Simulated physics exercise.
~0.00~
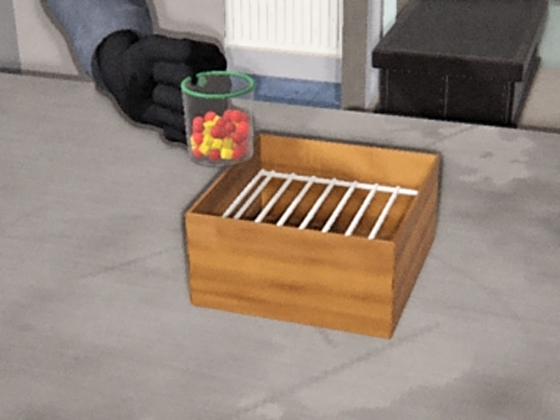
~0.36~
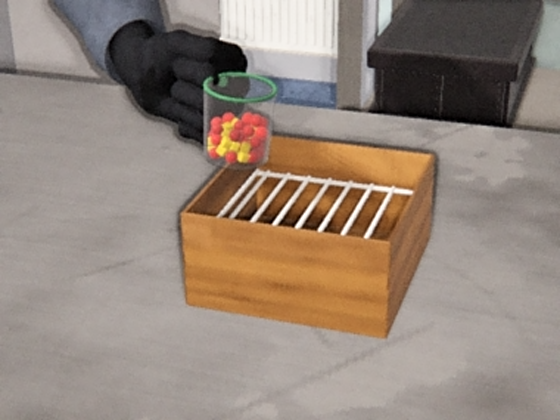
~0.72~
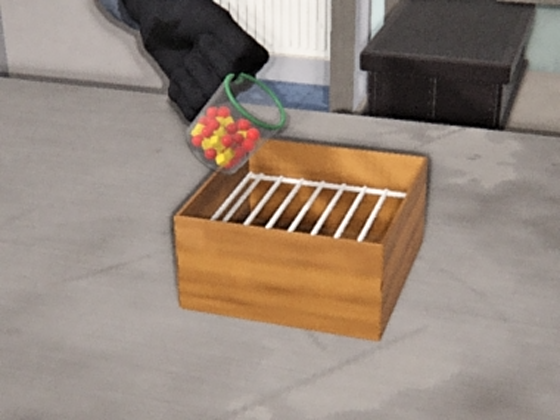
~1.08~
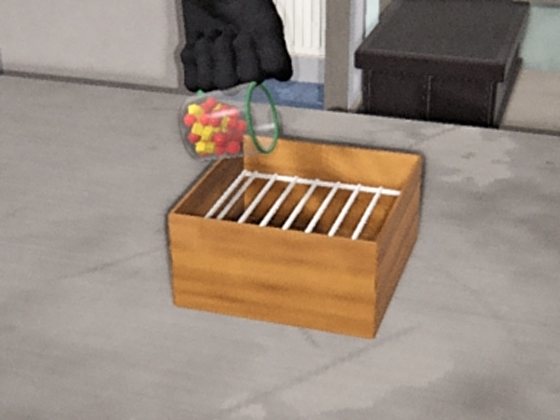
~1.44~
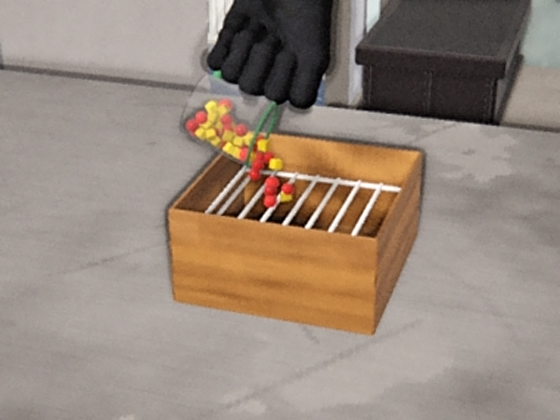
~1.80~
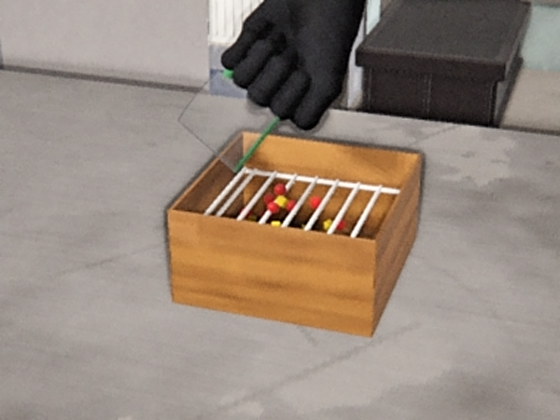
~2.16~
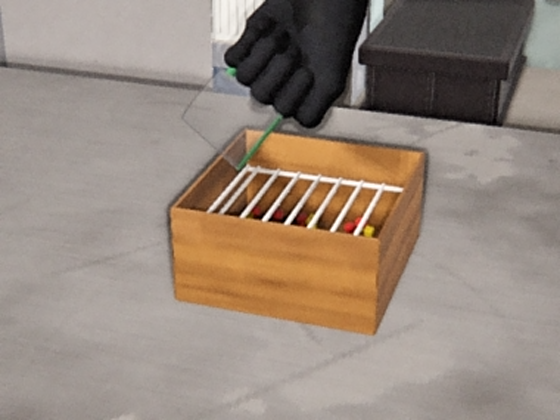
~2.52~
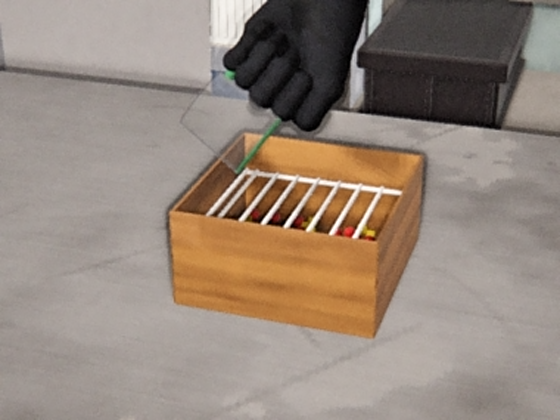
A gloved hand tips a cup of red and yellow pieces, which fall through the rack into the box.
